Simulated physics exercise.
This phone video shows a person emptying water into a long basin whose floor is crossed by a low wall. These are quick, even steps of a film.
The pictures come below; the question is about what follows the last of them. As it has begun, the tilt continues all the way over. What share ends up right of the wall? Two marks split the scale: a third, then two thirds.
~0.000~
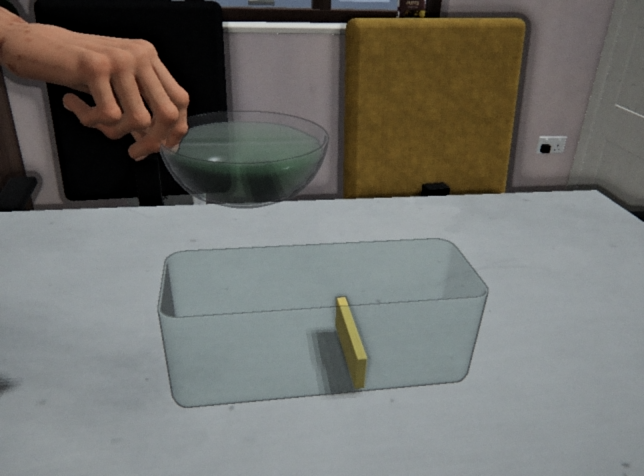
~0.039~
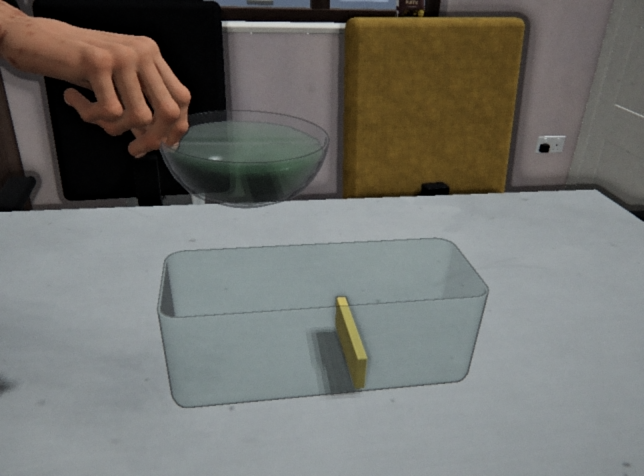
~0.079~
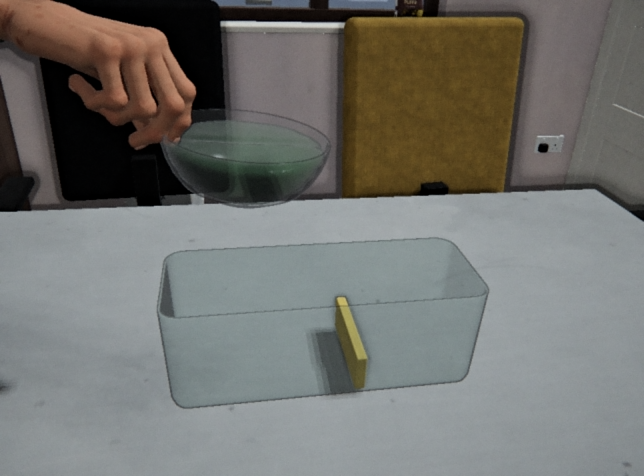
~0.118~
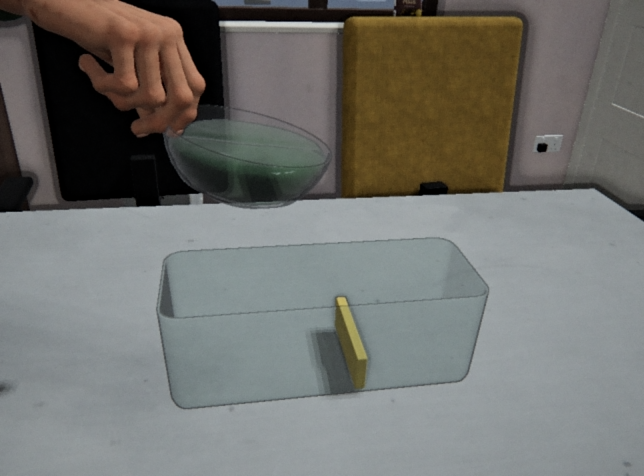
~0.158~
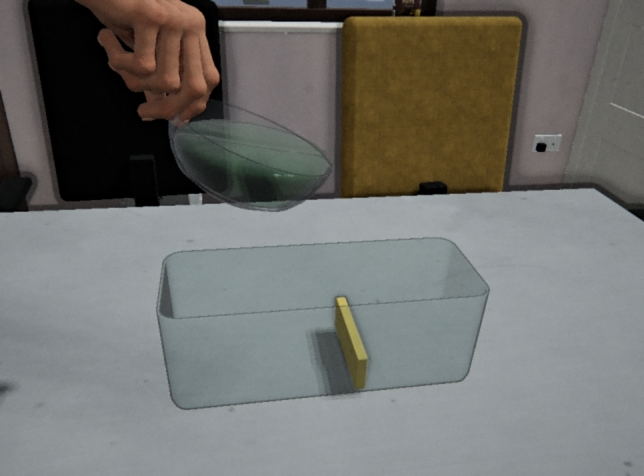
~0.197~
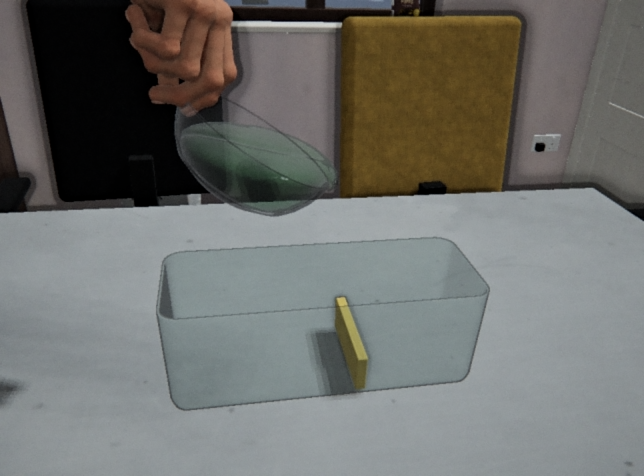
Finally a third to two thirds of it is on the right.
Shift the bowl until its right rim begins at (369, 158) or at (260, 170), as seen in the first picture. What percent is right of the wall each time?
Close to 60 % for the first start and close to 20 % for the second.
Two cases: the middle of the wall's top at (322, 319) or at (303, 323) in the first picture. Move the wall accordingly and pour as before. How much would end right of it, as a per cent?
About 80 per cent, then about 85 per cent.
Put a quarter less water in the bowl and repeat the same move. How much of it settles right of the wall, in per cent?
Close to 50 per cent, more or less.
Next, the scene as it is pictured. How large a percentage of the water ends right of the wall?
Roughly 50 %.
A moment on, the bowl is tipped on its side and 8 per cent is still to pour, 9 is left of the wall and 39 right of it.
Next, the bowl is tipped on its side and 0 per cent is still to pour, 30 is left of the wall and 53 right of it.
Then the bowl is tipped on its side and 1 per cent is still to pour, 35 is left of the wall and 51 right of it.
Later the bowl is tipped on its side and 0 per cent is still to pour, 42 is left of the wall and 50 right of it.
In the end 43 per cent lies left of the wall, 49 right of it and 8 outside.
